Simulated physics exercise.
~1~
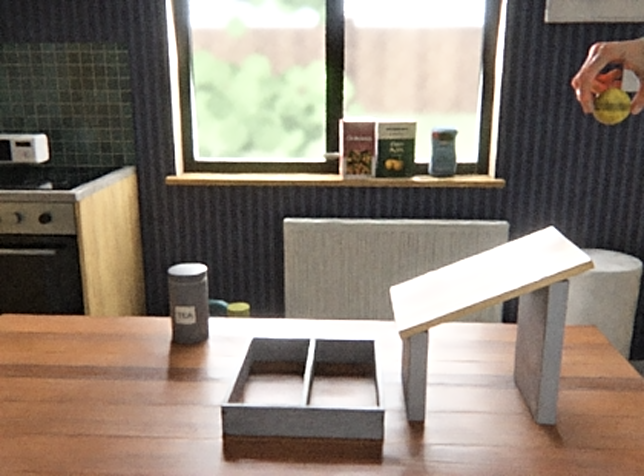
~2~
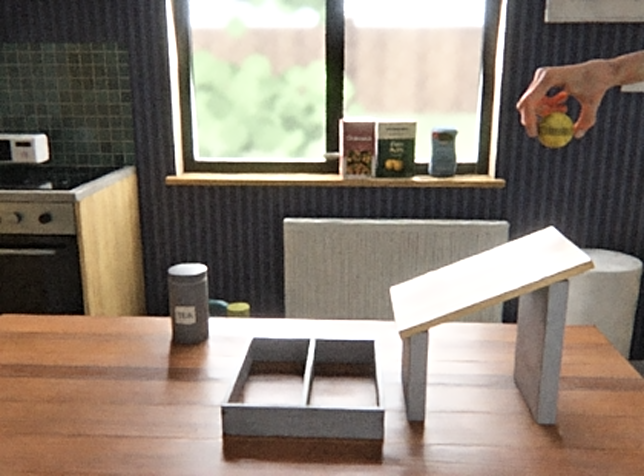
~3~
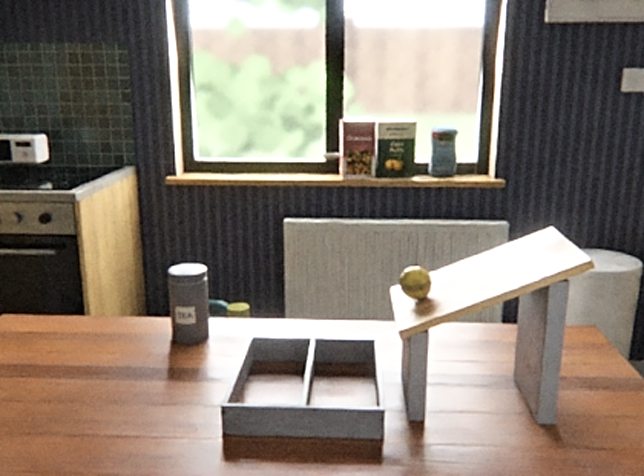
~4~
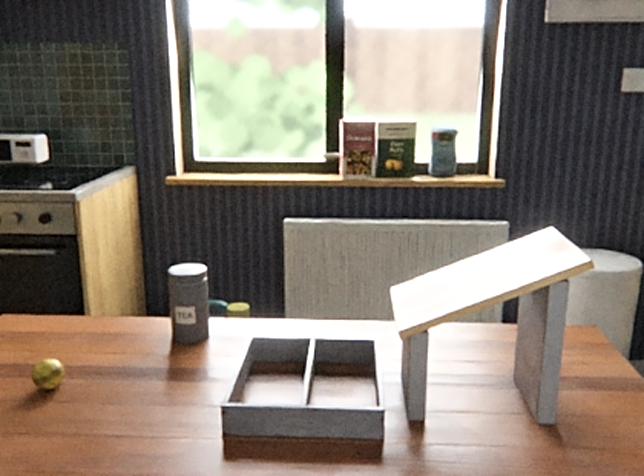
On a wooden kitchen table, a hand carried a yellow ball leftward and let it go over a slanted board, and the ball moved down the slope, ending up on the tabletop left of the two-bay tray while the grey jar stayed put.
